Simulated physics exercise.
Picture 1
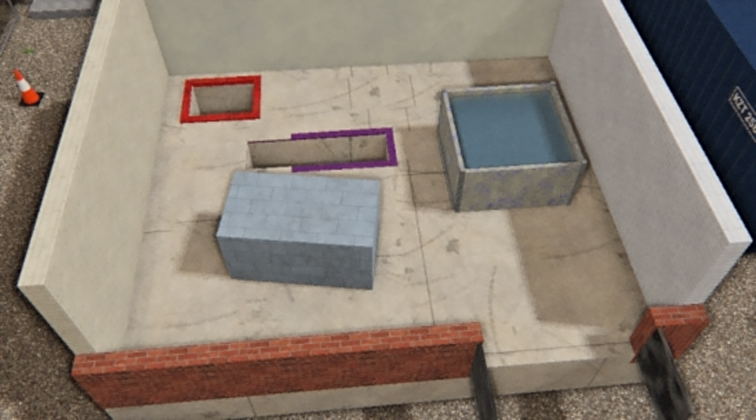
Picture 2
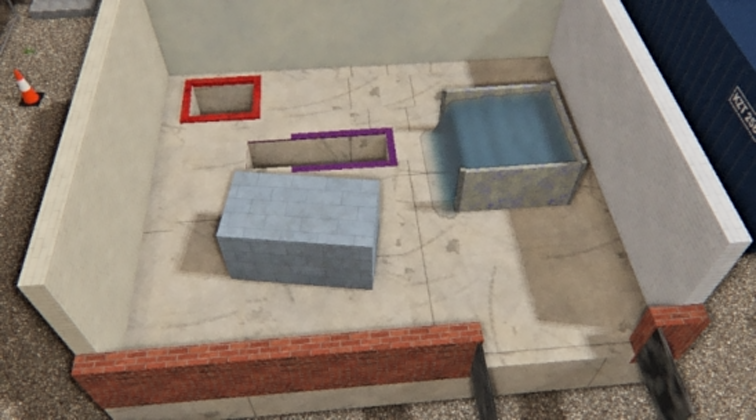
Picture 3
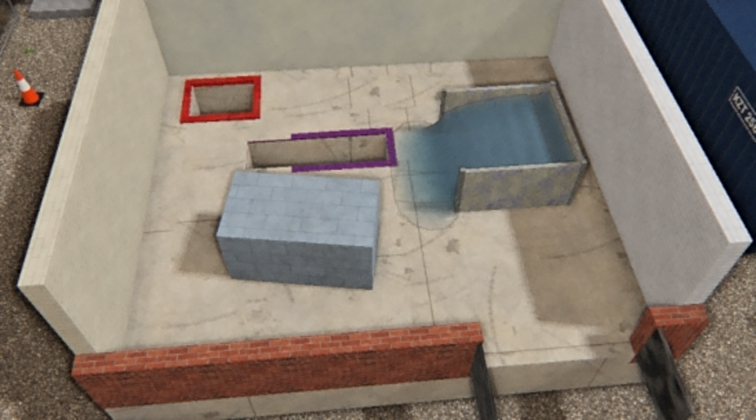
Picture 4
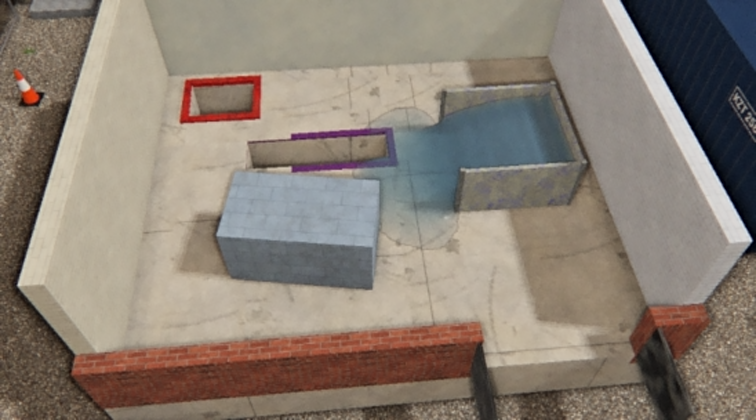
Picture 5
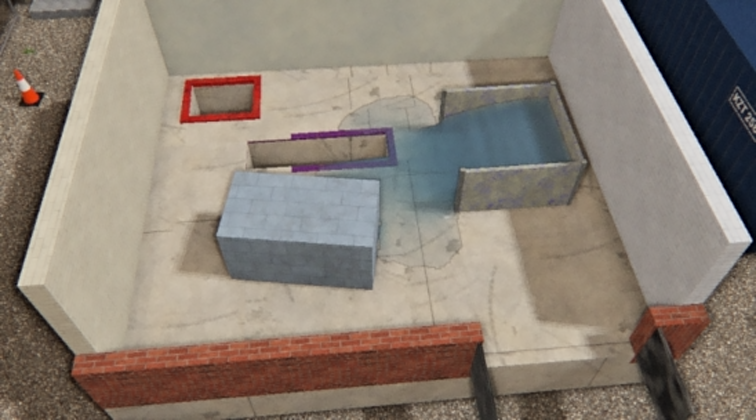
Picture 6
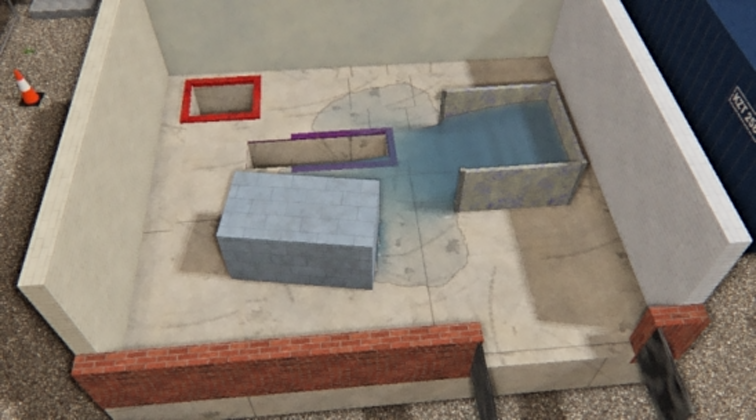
Water pouring from the open left side of a concrete tank, spreading across the slab around a purple-edged pit and grey block.
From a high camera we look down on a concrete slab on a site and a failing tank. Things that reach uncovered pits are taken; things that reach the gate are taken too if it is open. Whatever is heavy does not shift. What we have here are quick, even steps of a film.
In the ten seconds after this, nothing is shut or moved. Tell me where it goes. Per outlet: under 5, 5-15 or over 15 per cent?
As I see it, the gate is a minor outlet here - below five per cent; the purple pit is a major outlet here - beyond fifteen per cent; the red pit is a middling outlet here - five to fifteen per cent.
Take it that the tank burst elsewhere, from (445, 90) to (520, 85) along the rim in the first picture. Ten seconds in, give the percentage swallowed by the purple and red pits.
Shares: Purple at 20 percent, red at 14 percent.
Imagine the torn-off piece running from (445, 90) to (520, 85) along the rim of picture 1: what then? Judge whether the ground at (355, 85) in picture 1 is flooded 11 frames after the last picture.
Check at the given point: Inundated.
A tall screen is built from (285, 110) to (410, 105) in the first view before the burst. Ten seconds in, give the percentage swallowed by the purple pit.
The purple pit takes 55 per cent.
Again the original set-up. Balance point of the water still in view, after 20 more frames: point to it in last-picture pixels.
Centre of the water: Near (331, 188).
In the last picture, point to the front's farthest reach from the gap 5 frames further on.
Close to (142, 243).
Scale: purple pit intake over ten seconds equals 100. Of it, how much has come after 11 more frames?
About 50 per cent.
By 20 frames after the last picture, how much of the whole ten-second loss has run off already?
Near 60 in a hundred.
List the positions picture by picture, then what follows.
Still water in the water tank at (510, 129), in the first frame.
Water pours out at (452, 155) and has run to (444, 213), in the second frame.
Water pours out at (451, 159) and has run to (425, 224), in the third frame.
The front is at (397, 236), out from the gap at (451, 161), in the fourth frame.
Water pours out at (451, 161) and has run to a hidden place, in the fifth frame.
The front is at a hidden place, out from the gap at (451, 161), in the sixth frame.
A moment on, water covers 35 % of the floor; the gate 0 %, the purple pit 16 %, the red pit 0 %.
Next, water covers 45 % of the floor; the gate 0 %, the purple pit 25 %, the red pit 0 %.
Then, water covers 60 % of the floor; the gate 0 %, the purple pit 35 %, the red pit 4 %.
Later, water covers 70 % of the floor; the gate 1 %, the purple pit 44 %, the red pit 9 %.
In the end, water covers 90 % of the floor; the gate 3 %, the purple pit 52 %, the red pit 9 %.
